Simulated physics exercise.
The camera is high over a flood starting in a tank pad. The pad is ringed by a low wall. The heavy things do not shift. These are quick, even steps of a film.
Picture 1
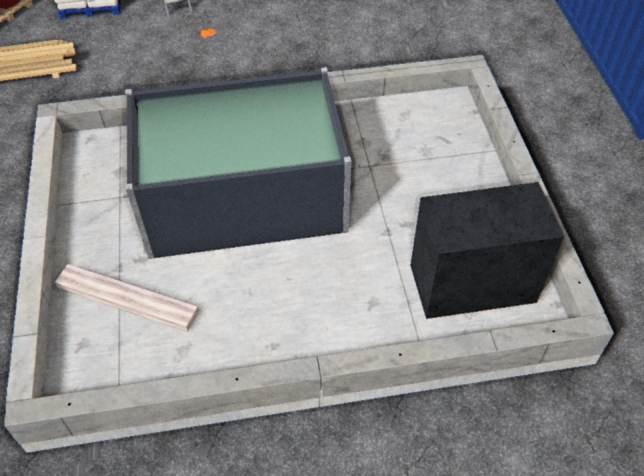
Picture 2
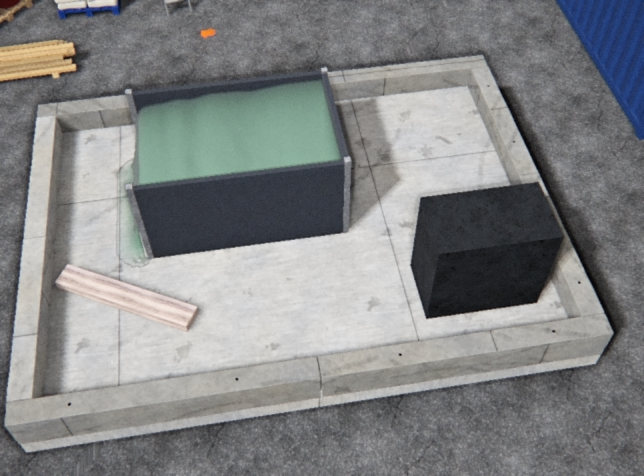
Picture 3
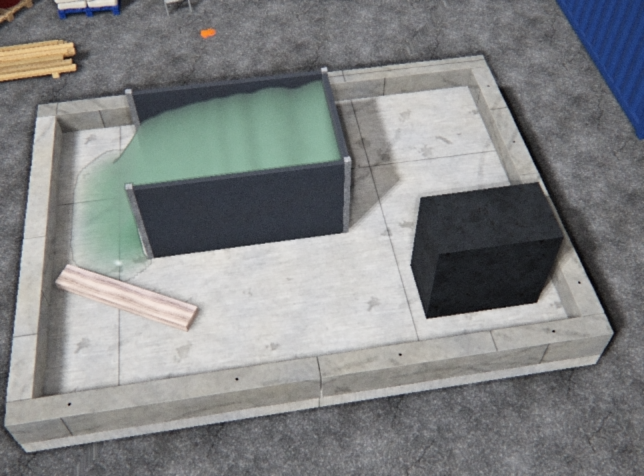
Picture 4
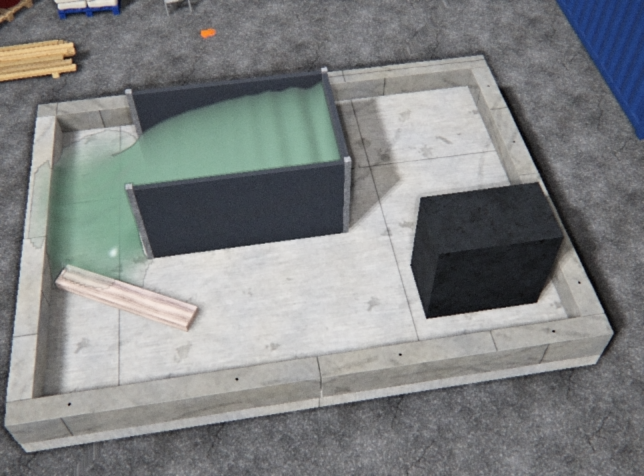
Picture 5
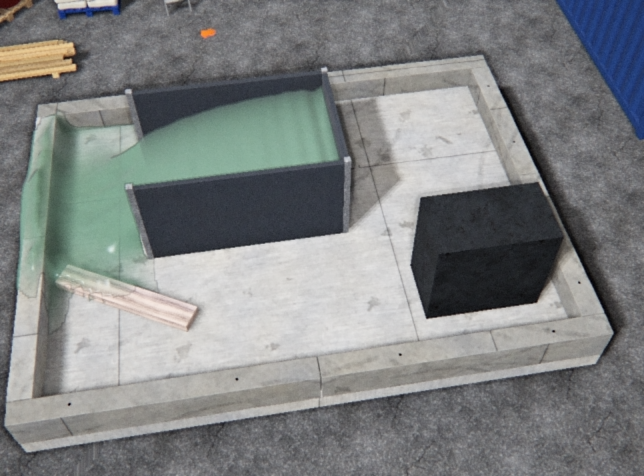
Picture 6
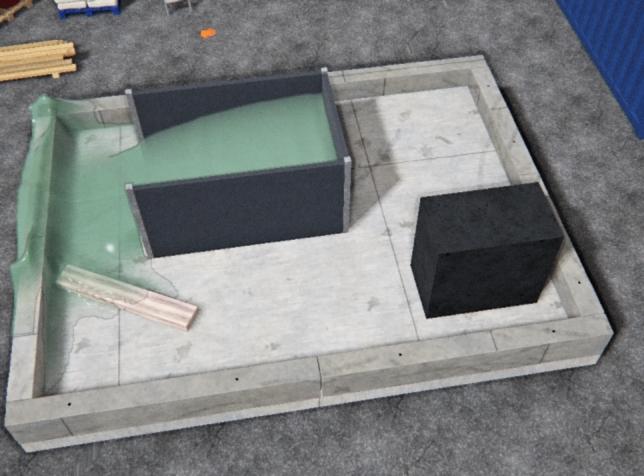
The clip opens on an open dark tank of still green water, standing on a pale, low-walled pad near a black block and a plank. Water pours from the tank's left end and spreads across the pad, then surges over the left wall and washes around the plank's near end.
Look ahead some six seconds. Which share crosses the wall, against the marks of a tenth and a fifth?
It loses above a fifth.
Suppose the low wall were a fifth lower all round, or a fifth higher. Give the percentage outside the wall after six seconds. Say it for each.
Near 44 and 26 in a hundred.
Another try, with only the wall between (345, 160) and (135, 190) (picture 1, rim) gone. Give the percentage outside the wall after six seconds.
Roughly 22 per cent.
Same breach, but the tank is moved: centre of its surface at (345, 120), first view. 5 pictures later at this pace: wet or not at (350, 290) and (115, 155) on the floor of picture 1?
As listed: Clear, covered.
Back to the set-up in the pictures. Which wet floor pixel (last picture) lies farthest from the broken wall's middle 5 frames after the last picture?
Around (45, 411).
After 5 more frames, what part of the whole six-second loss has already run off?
Near 50 in a hundred.
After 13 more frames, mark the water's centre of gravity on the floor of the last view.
I would point to (169, 218).
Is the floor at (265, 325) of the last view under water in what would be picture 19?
At that place: Flooded.
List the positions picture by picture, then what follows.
The first picture shows the open tank at (234, 131) is whole and still.
In the second picture, water pours out at (145, 183) and has run to a hidden place.
In the third picture, water pours out at (146, 187) and has run to (107, 158).
In the fourth picture, the front is at (73, 148), out from the gap at (148, 191).
In the fifth picture, the front is at (47, 119), out from the gap at (148, 193).
In the sixth picture, water pours out at (148, 193) and has run to (47, 382).
A moment on, water covers 25 % of the floor; the low wall has let 11 % over.
Next, water covers 30 % of the floor; the low wall has let 19 % over.
Then, water covers 55 % of the floor; the low wall has let 34 % over.
Later, water covers 80 % of the floor; the low wall has let 36 % over.
In the end, water covers 80 % of the floor; the low wall has let 36 % over.
